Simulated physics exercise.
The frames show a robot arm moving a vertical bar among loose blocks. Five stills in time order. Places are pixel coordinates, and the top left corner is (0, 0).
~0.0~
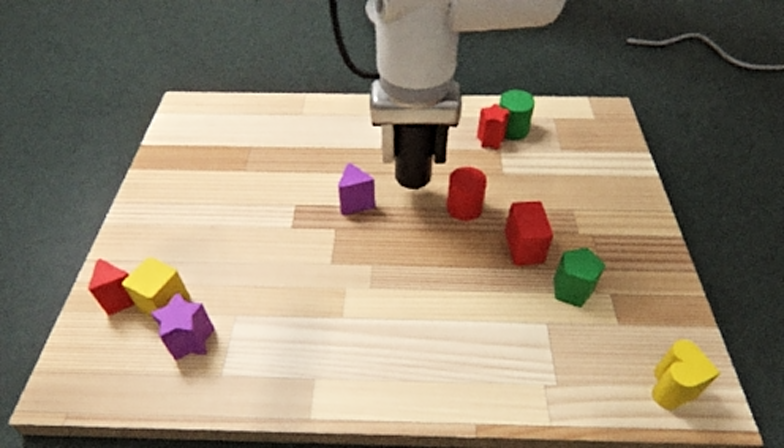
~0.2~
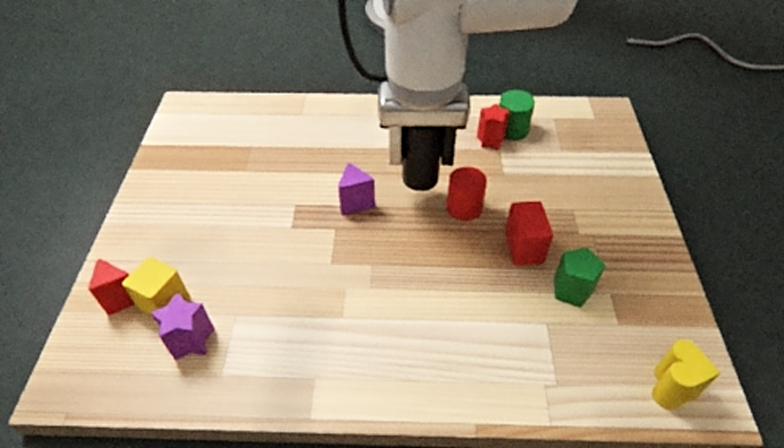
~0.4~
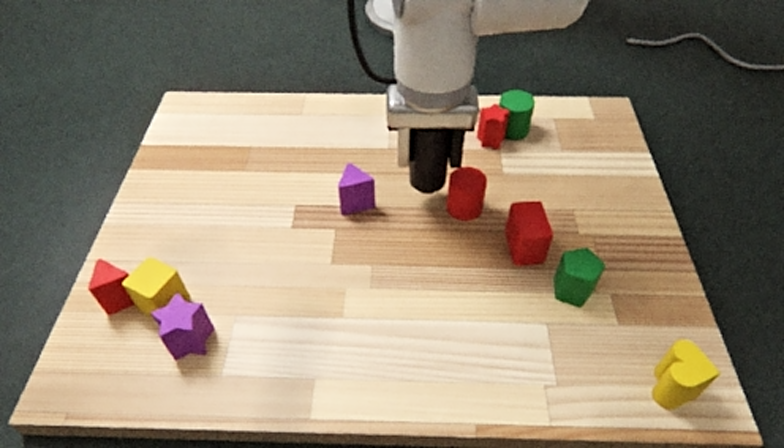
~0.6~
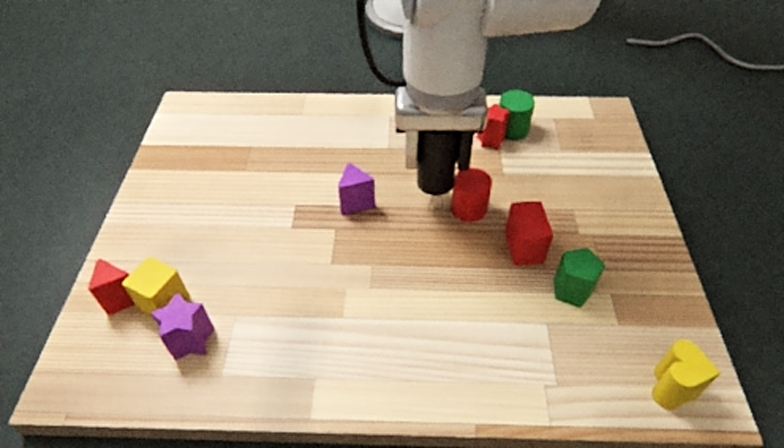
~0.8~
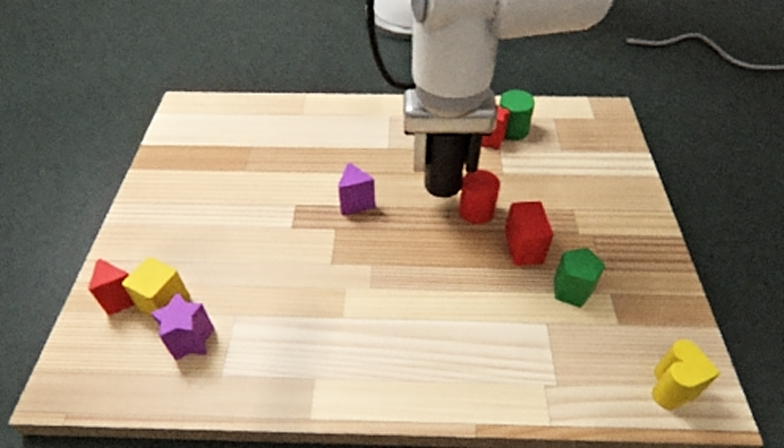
A robot arm moved its dark vertical bar slowly to the right across a wooden board of scattered colored blocks, then nudged the red cylinder slightly rightward while the other blocks stayed still.
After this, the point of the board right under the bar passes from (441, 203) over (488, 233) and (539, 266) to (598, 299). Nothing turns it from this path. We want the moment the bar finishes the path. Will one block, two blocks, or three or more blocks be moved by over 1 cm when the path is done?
The answer will be at least three.
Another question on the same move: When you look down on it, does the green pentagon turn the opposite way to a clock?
Short answer: No.
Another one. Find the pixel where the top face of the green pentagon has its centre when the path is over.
Roughly at (636, 305).
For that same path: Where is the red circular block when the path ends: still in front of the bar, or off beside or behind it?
In the end it is beside or behind the bar.
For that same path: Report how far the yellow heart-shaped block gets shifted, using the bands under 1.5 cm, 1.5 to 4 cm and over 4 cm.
It ends under 1.5 cm away.
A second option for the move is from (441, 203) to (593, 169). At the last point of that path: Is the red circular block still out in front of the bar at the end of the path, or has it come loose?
I believe the red circular block loses its place ahead of the bar and slips off.
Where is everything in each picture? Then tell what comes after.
Tip of the bar at (413, 177), middles of tops, purple triangular piece at (354, 176), red circular block at (468, 179), red rectangular block at (532, 218), green pentagon at (583, 263), yellow heart-shaped block at (692, 364), in the first frame.
Bar at (420, 179), nothing pushed, in the second frame.
Bar at (428, 181), nothing pushed, in the third frame.
Bar at (435, 183), red circular block at (473, 180), in the fourth frame.
Bar at (443, 185), purple triangular piece at (354, 176), red circular block at (481, 182), red rectangular block at (532, 218), green pentagon at (583, 263), yellow heart-shaped block at (692, 364), in the fifth frame.
On the path given first. One third of the way, bar at (491, 215); red circular block at (523, 189); red rectangular block at (543, 222), turned 30° clockwise.
Two thirds of the way, bar at (546, 249); red circular block at (524, 189); red rectangular block at (584, 231); green pentagon at (587, 266).
At the end, bar at (607, 282); purple triangular piece unmoved; red circular block at (524, 189); red rectangular block at (603, 234), turned 55° anticlockwise; green pentagon at (636, 305), turned 60° clockwise; yellow heart-shaped block unmoved.
